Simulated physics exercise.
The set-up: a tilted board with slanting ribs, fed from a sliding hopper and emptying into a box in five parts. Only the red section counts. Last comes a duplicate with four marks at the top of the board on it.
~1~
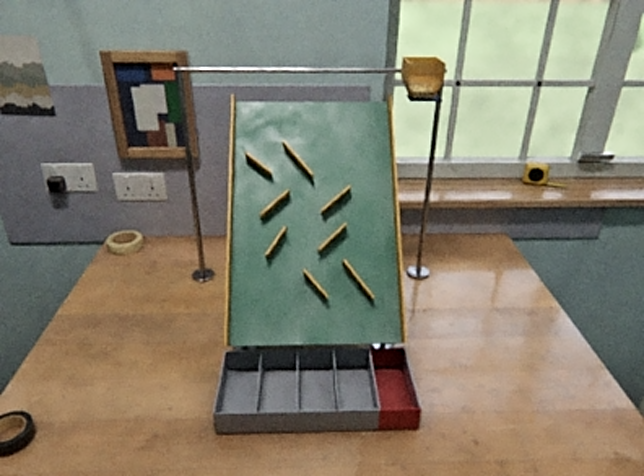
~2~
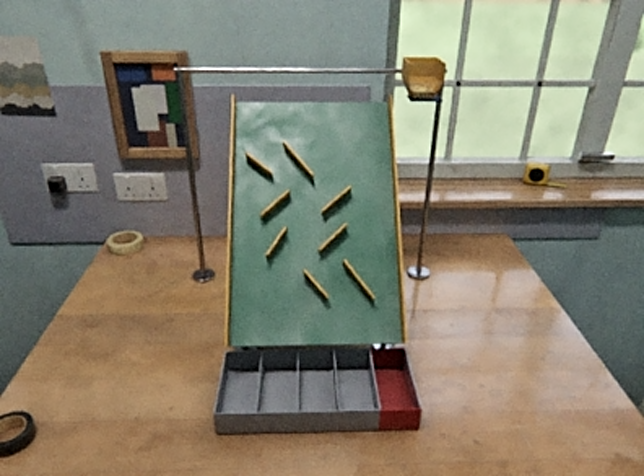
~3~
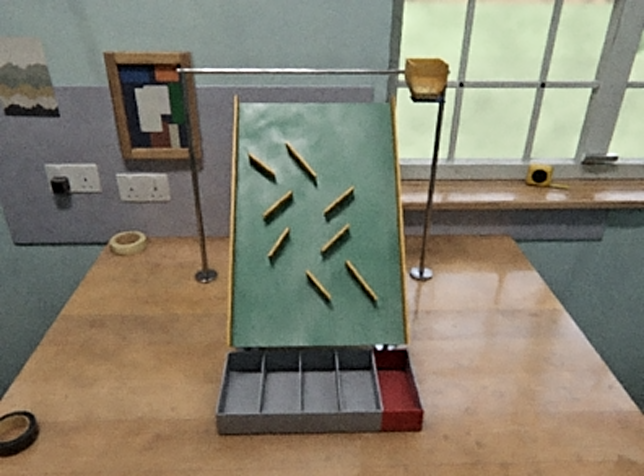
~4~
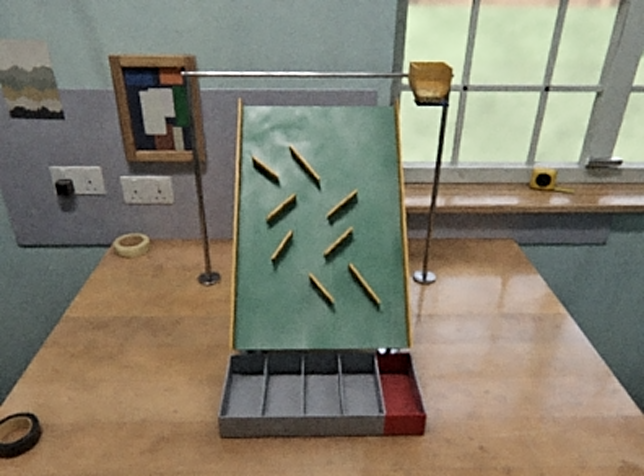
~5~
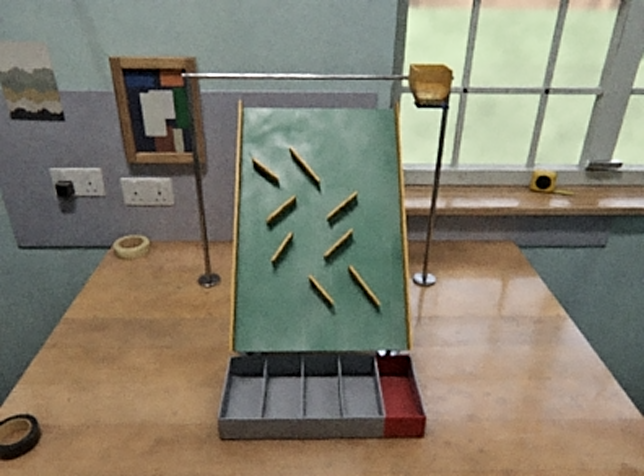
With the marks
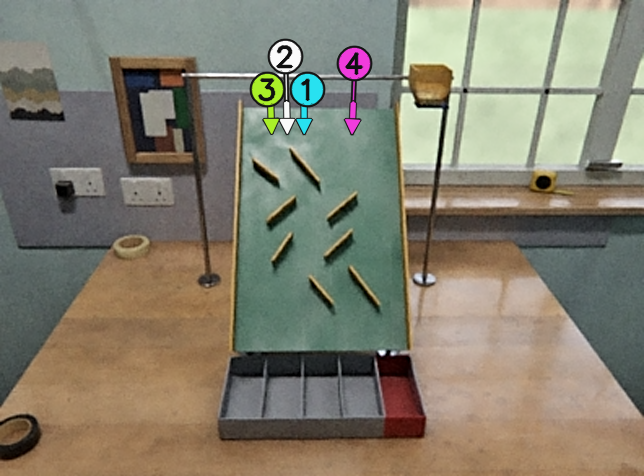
At first, a tilted green board with eight slanting ribs stands on a wooden table, below a rail with a small hopper at its right end and behind a five-part box with a red right-hand section. The whole view then shifts very slightly, but nothing in the set-up visibly moves.
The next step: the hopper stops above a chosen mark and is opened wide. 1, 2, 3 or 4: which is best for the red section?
4 is best.
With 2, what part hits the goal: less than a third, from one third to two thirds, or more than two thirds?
Mark 2 gives less than a third.
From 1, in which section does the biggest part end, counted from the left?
The second.
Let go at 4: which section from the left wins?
It is the fifth one.
On the marked copy, mark 1 meets the board at (304, 128); mark 2 meets the board at (287, 128); mark 3 meets the board at (271, 128); mark 4 meets the board at (352, 128).
With 1, about a tenth in the red section, the larger part in other sections, about a tenth outside the box.
With 2, just a few in the red section, almost all in other sections, about a tenth outside the box.
With 3, about a tenth in the red section, almost all in other sections, just a few outside the box.
With 4, roughly half in the red section, roughly a third in other sections, about a tenth outside the box.
